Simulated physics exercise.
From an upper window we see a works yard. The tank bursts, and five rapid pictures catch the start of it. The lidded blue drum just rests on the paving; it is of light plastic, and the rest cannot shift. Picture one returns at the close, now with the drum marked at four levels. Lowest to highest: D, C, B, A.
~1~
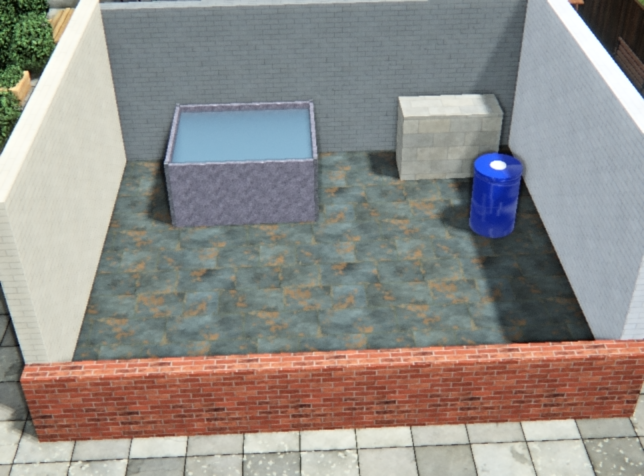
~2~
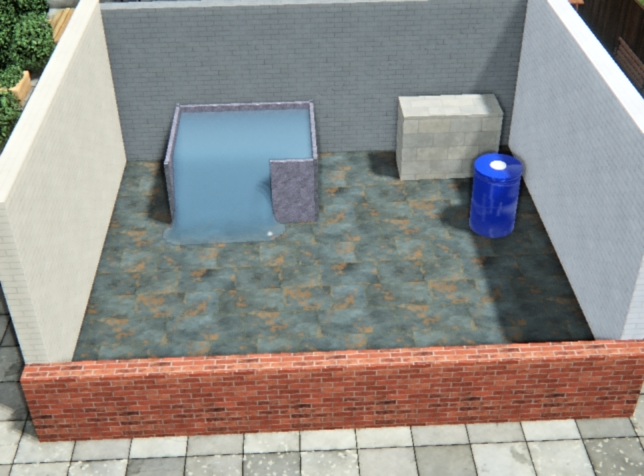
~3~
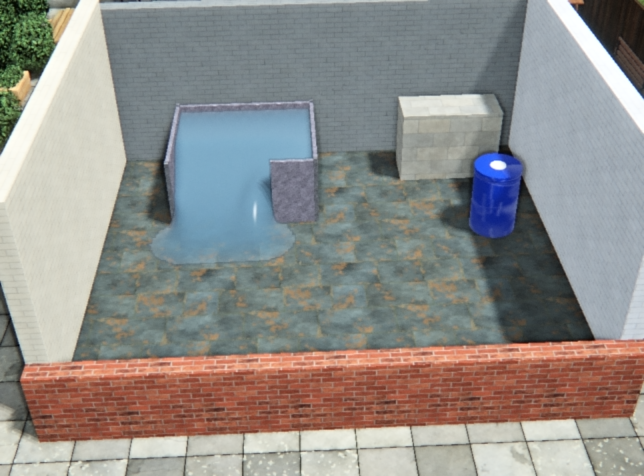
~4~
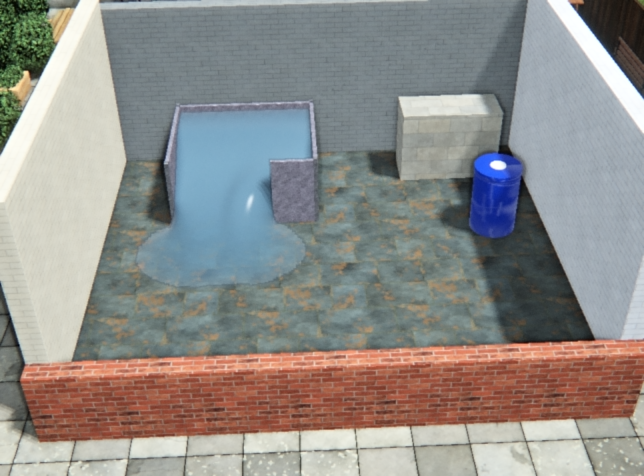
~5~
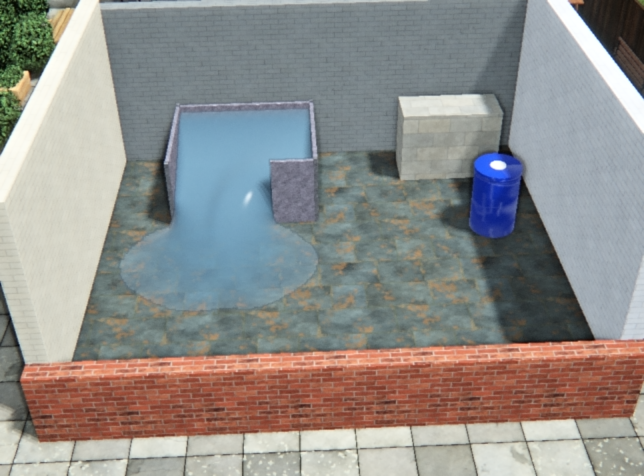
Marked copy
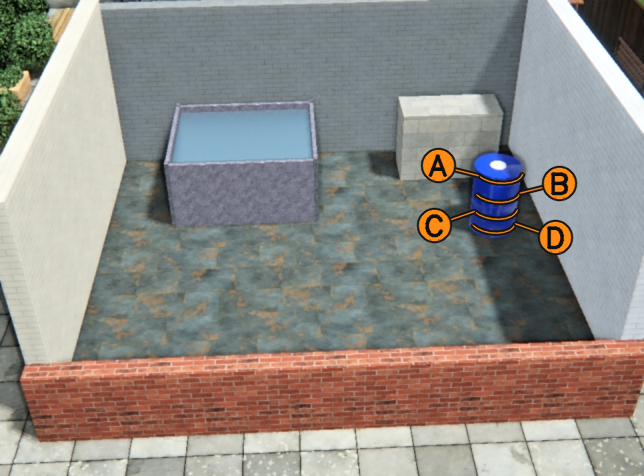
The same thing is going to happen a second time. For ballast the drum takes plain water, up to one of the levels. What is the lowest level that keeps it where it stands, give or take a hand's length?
Take C.
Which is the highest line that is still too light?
Line D.
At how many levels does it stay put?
Three of the four.
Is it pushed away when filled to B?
No.
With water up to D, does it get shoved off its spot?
Yes, that goes wrong.
On the marked copy, A at (504, 183); B at (501, 202); C at (499, 219); D at (497, 233); from the bottom up D, C, B, A.
With A, it does not move.
With B, it does not move.
With C, it does not move.
With D, it is pushed about 3 times its own width away.
